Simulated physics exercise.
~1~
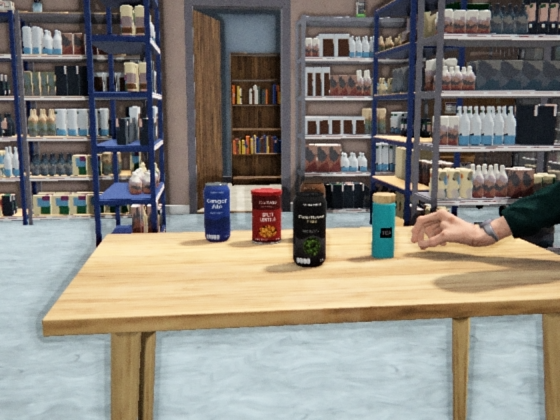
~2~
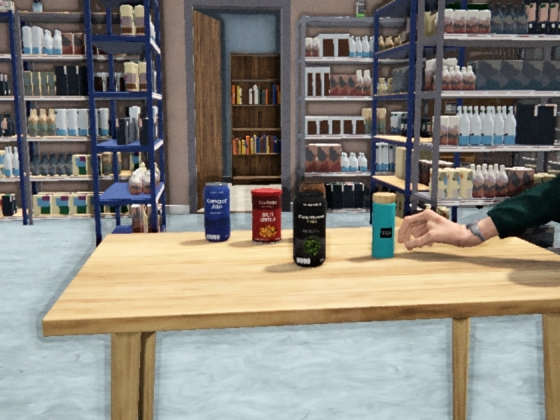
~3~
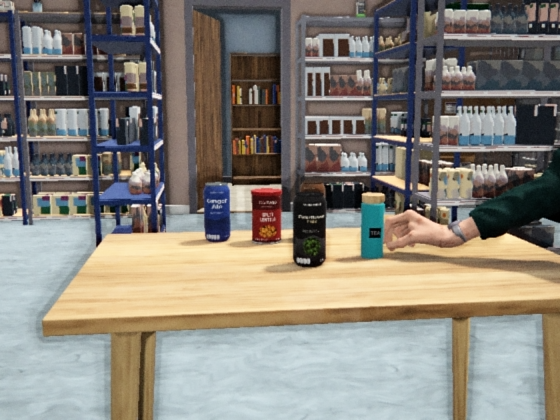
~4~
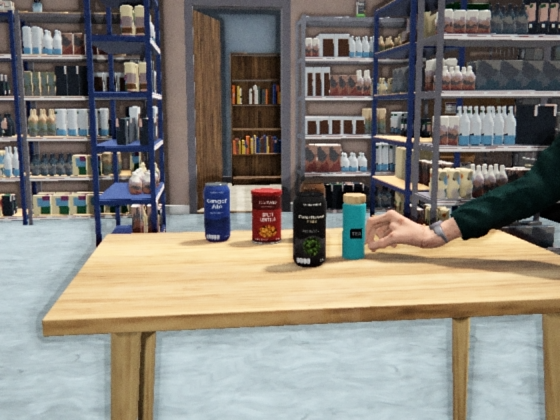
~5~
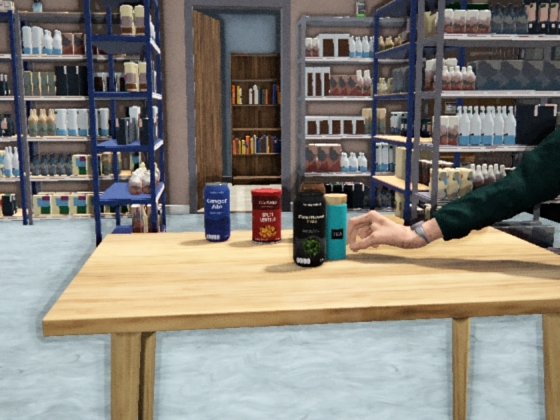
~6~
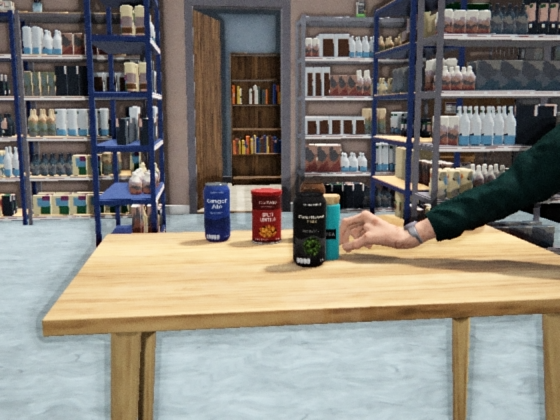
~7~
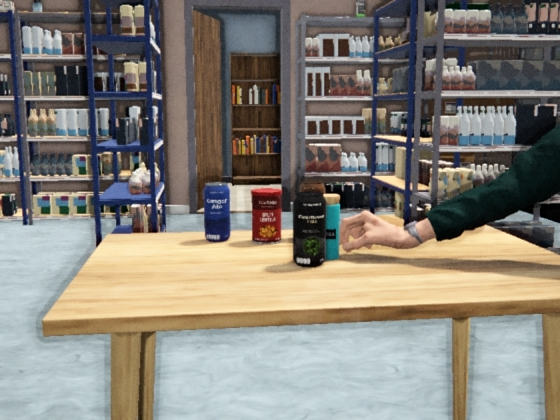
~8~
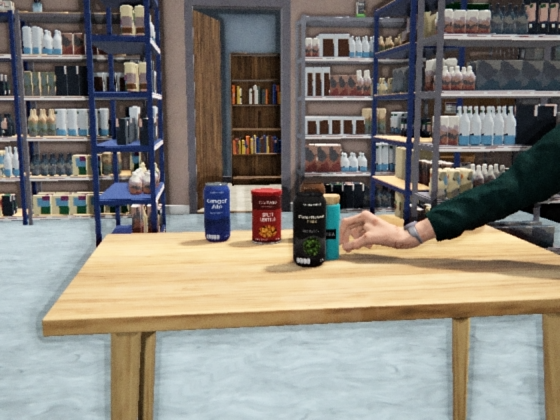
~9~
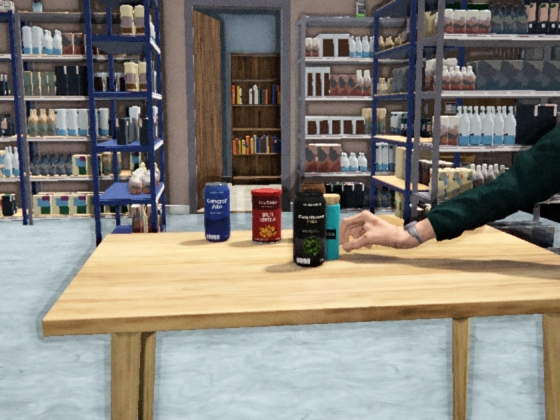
The video shows a wooden table in a shop with blue, red and black cans and a turquoise shaker. A hand slides the shaker left until it sits partly behind the black can, where it stays upright with the hand resting beside it.
